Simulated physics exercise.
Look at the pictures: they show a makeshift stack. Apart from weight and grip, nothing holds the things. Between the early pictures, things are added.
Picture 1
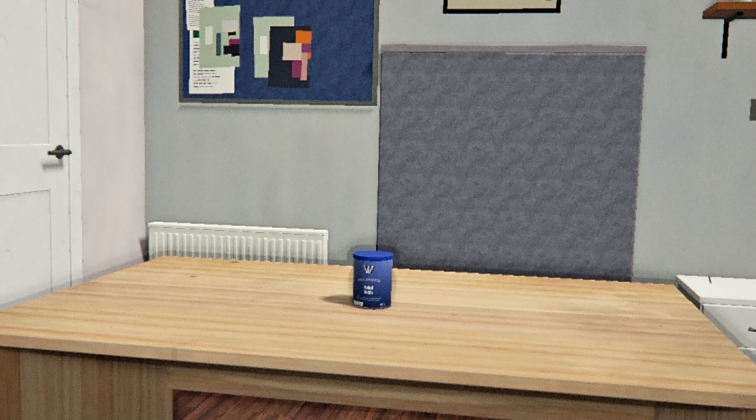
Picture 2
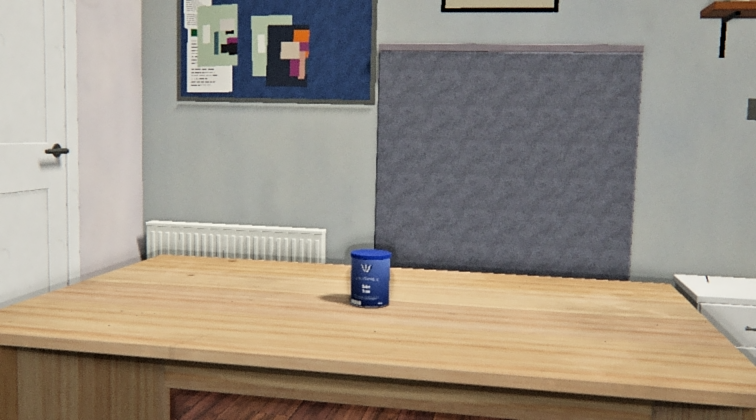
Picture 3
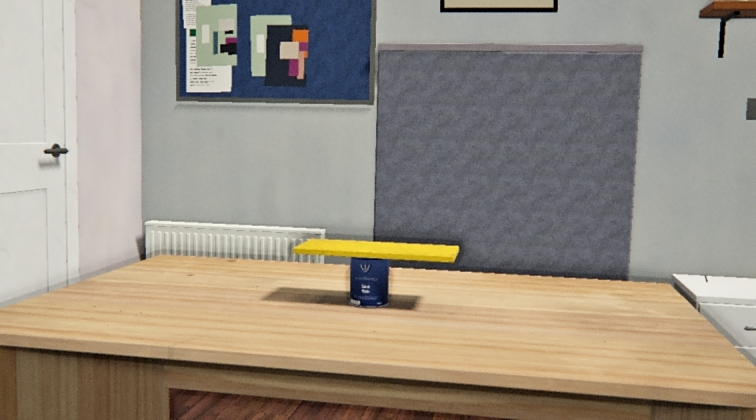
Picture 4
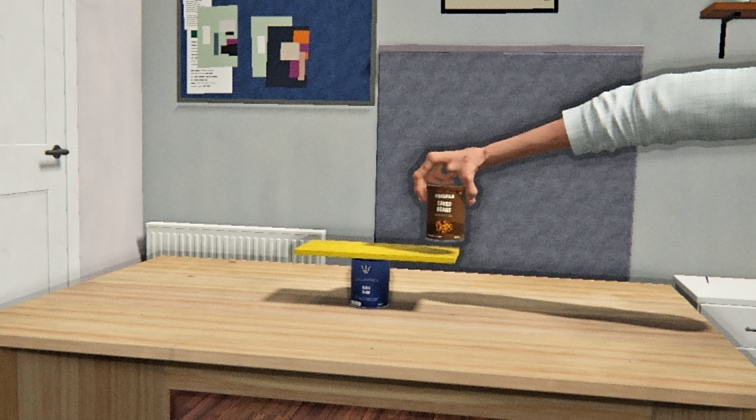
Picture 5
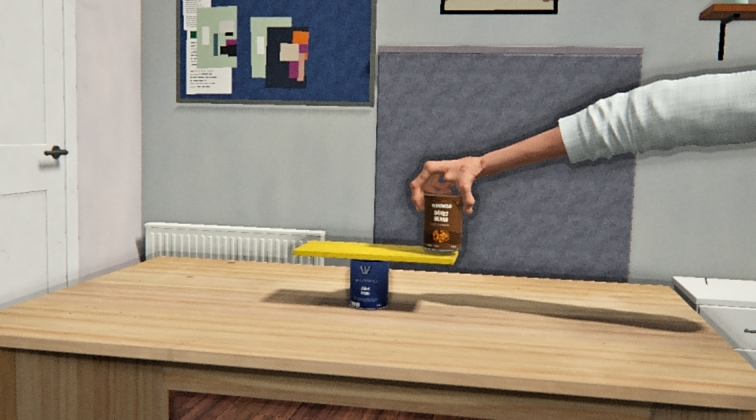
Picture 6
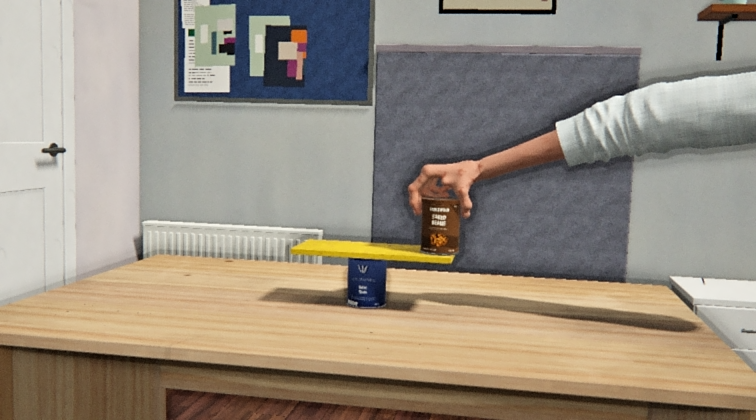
On a wooden table in a room with a pinboard, a blue tin stands alone, then a yellow board appears across its top. A hand reaches in from the right and lowers a brown tin onto the board's right end.
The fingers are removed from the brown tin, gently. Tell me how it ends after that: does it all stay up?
I expect the stack to come down, at least in part.
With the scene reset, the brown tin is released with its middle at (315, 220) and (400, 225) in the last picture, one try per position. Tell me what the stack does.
First case: It collapses; second case: It collapses.
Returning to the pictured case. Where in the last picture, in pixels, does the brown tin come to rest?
At about (486, 297).
Then, 0.30 s after the last picture, brown tin now fallen; yellow board tipped 39° from how it was.
Then, 0.40 s after the last picture, yellow board tipped 58° from how it was.
Then, 0.60 s after the last picture, yellow board tipped 37° from how it was.
Then, 1.30 s after the last picture, brown tin resting near (485, 298).
At rest, fallen, brown tin; tipped over in the stack, yellow board; blue tin in place. Seen from the same camera at the end, brown tin near (486, 297). The stack loses its balance.
